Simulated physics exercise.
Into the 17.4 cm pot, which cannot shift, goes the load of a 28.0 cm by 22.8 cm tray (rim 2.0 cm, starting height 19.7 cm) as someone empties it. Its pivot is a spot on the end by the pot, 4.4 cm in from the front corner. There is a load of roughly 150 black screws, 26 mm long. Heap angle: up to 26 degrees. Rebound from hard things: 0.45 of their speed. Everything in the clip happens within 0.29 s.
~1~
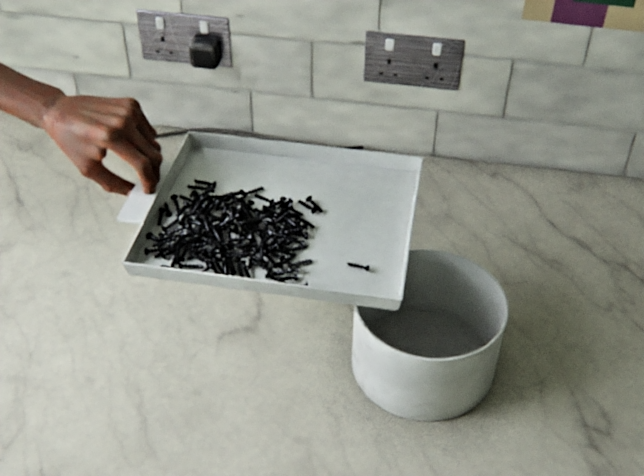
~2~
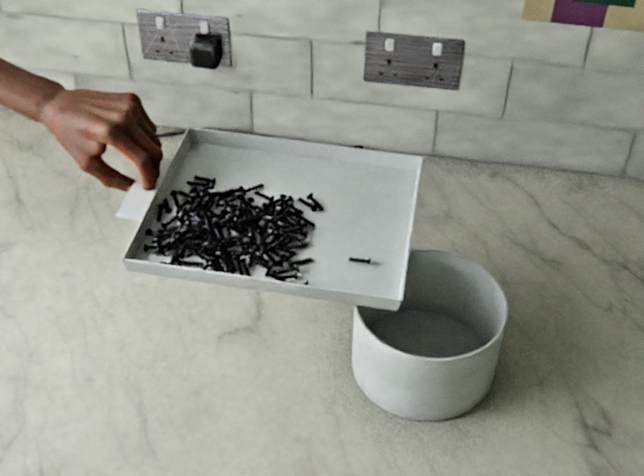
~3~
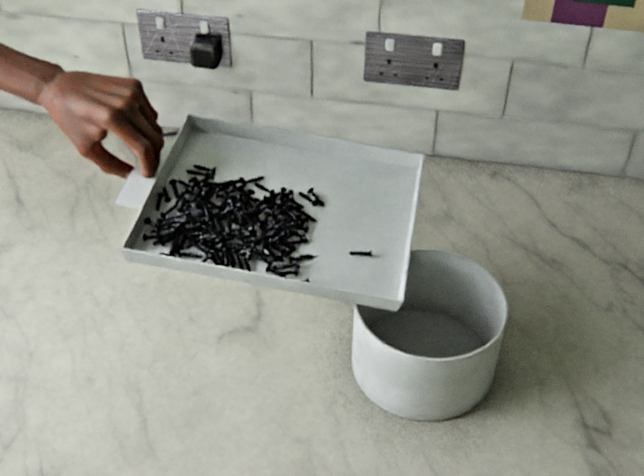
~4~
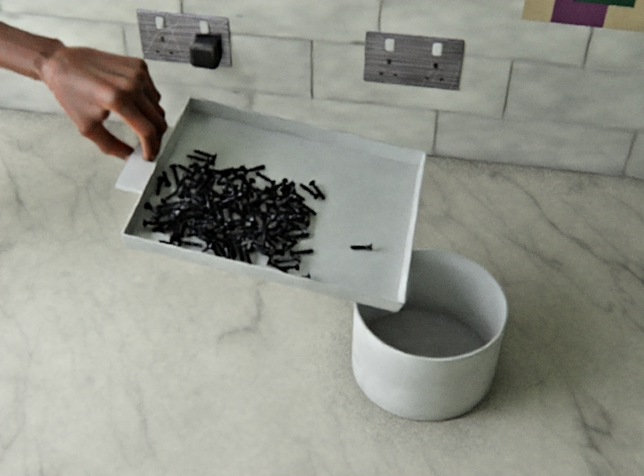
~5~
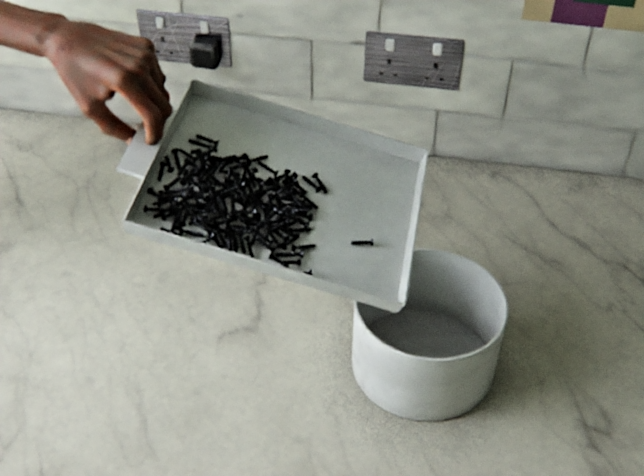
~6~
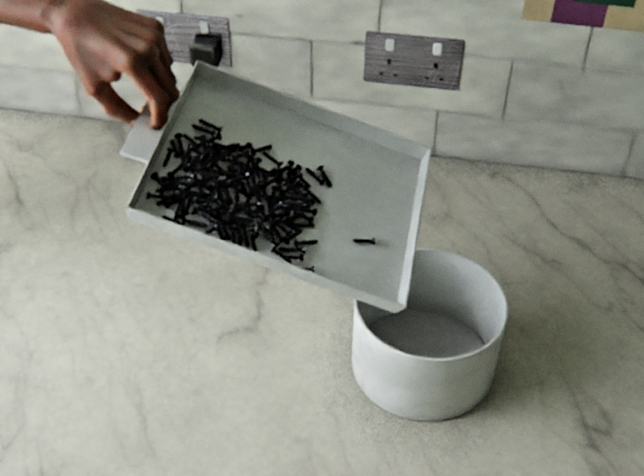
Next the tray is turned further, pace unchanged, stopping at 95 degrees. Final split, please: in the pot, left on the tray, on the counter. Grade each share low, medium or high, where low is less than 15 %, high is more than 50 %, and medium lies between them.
Shares - pot: Medium, tray: Low, counter: High.
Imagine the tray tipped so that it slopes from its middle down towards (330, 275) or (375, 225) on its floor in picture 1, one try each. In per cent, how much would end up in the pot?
Some 0 and 80 per cent.
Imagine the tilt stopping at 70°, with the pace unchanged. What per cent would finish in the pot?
That comes out at some 30 per cent.
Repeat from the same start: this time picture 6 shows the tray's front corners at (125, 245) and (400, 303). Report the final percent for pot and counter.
Per cent by place - pot 0, counter 100.
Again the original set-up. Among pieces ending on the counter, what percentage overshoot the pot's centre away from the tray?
That works out to about 90 percent.
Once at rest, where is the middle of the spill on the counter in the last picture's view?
Somewhere around (487, 462), I'd say.
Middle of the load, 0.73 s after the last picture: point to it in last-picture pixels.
Approximately (452, 408) in the last view.
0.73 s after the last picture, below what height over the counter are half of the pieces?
The halfway line is at about 2 cm.
Then, 0.44 s after the last picture, tilt 55 degrees; the tray holds 95 %, the pot 0 %.
Then, 0.73 s after the last picture, tilt 79 degrees; the tray holds 25 %, the pot 25 %.
Then, 1.13 s after the last picture, tilt 95 degrees; the tray holds 0 %, the pot 40 %.
In the end, pot 45 %, tray 0 %, counter 55 %.
